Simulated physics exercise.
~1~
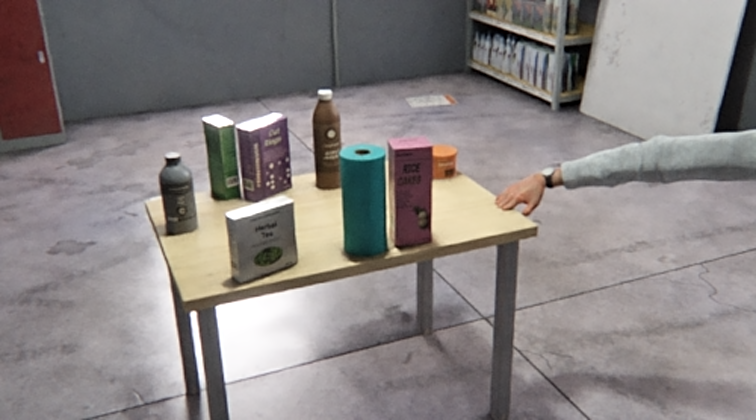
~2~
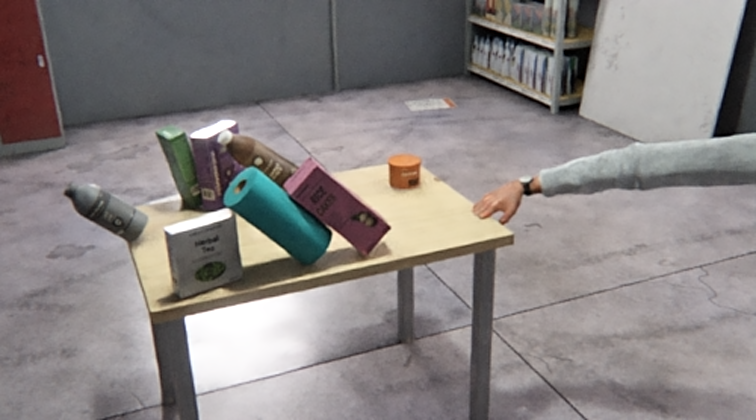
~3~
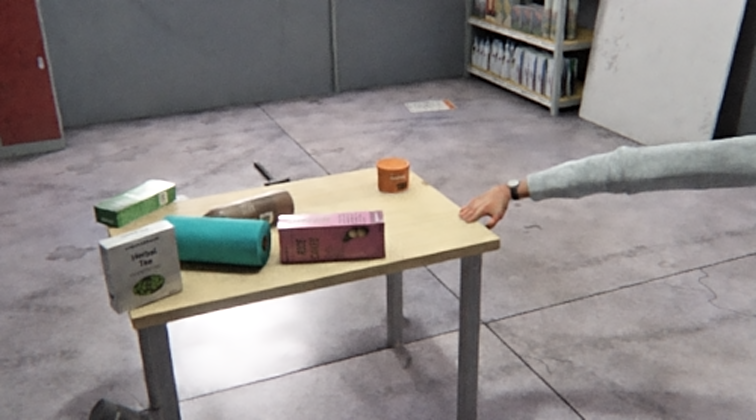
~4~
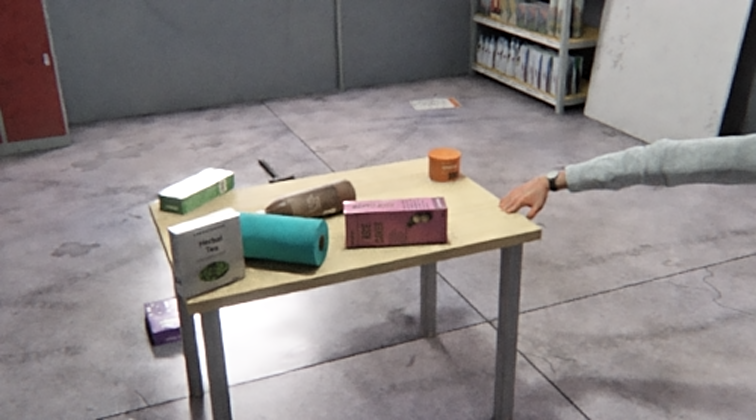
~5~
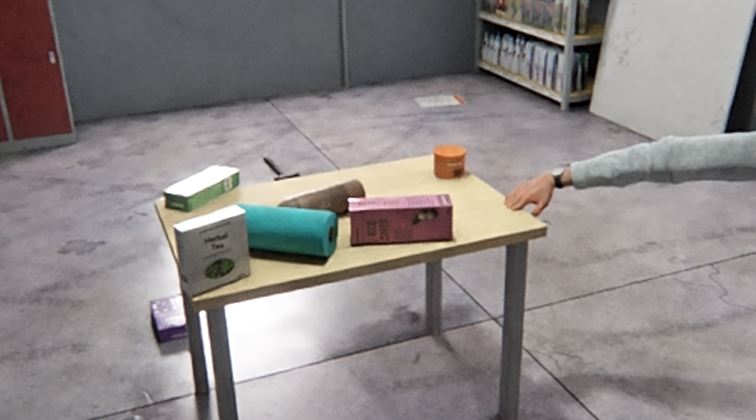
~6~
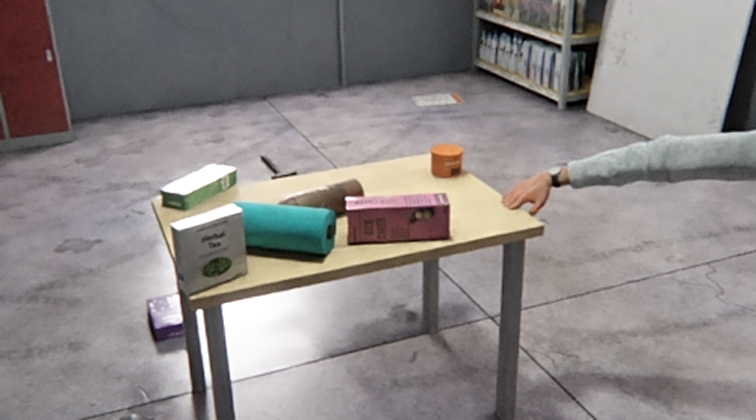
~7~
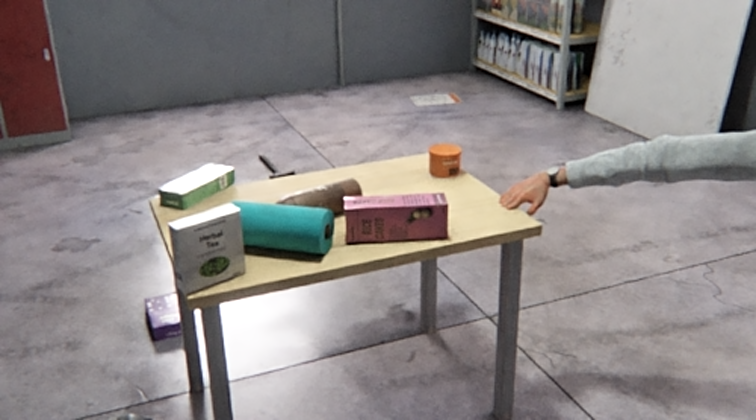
A light wooden table crowded with bottles, boxes, a turquoise roll and an orange tub jerks to the left, a hand resting on its right edge. The grey bottle tips at the left end while the roll, the brown bottle and the pink carton lean over. The grey bottle and the purple packet drop off the table, and the green packet topples with the others. The table shifts back to the right and settles. At the end, the white packet stands near the left edge, the orange tub remains upright, and the purple packet lies on the floor.
